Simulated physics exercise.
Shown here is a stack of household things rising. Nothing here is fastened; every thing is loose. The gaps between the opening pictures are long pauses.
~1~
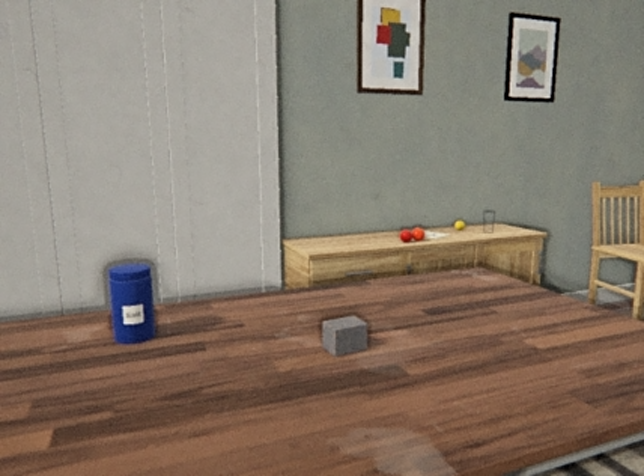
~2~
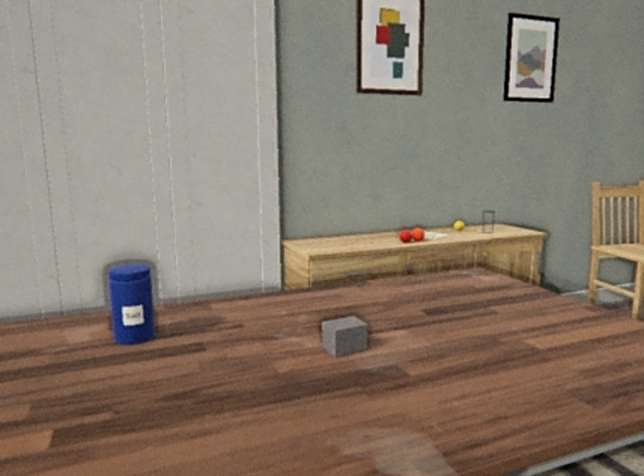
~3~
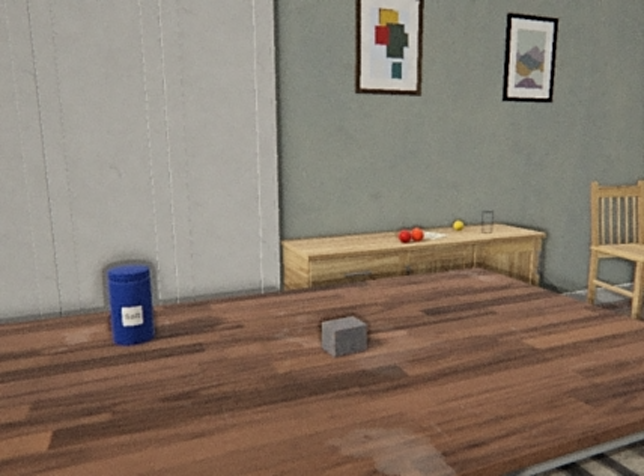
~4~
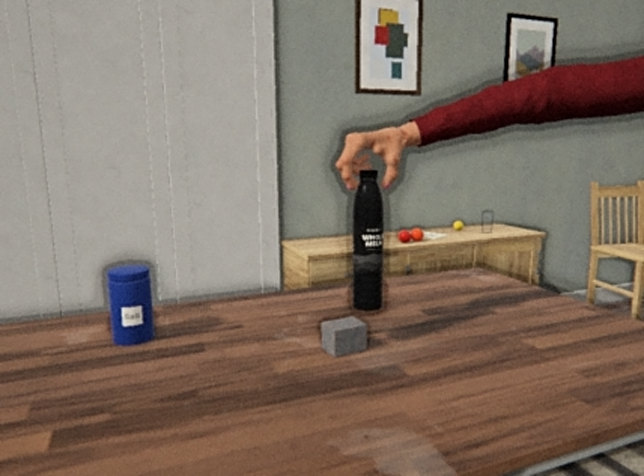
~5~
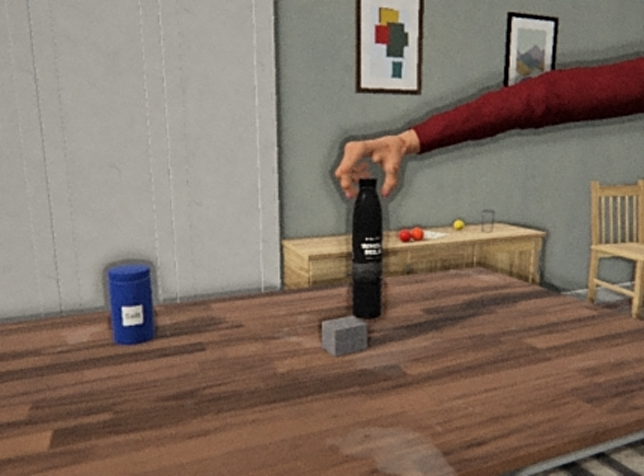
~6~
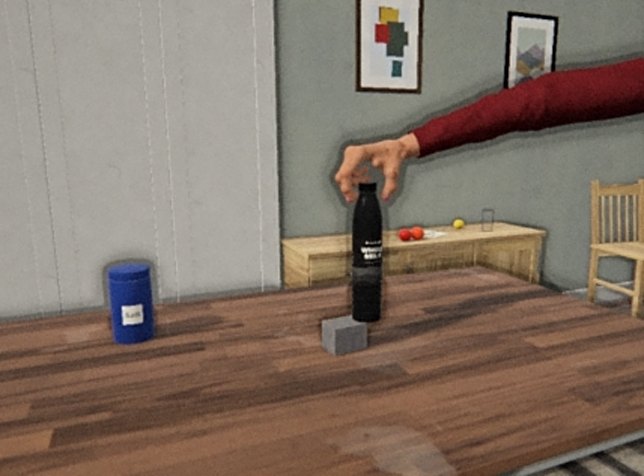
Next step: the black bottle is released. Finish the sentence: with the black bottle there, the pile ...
The pile topples.
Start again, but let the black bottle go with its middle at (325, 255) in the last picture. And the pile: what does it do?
Well, it topples after that.
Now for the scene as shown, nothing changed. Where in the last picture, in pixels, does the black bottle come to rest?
End position: Approximately (433, 320).
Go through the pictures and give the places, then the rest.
In the first picture, the last thing is not in view yet; grey block (345, 336).
In the second picture, the last thing is not in view yet; grey block (345, 336).
In the third picture, the last thing is not in view yet; grey block (344, 337).
In the fourth picture, coming down; black bottle (368, 240); grey block (344, 337).
In the fifth picture, coming down; black bottle (367, 248); grey block (345, 336).
In the sixth picture, in place under the hand; black bottle (367, 252); grey block (344, 335).
Then, 0.40 s later than the last frame, black bottle tilted by 24° near (390, 257).
Then, 0.50 s later than the last frame, black bottle now fallen.
Then, 0.90 s later than the last frame, nothing new.
When it is over, fallen, black bottle; the other 2 as before. End places, in pixels of the last picture, black bottle near (433, 320). The pile loses its balance.
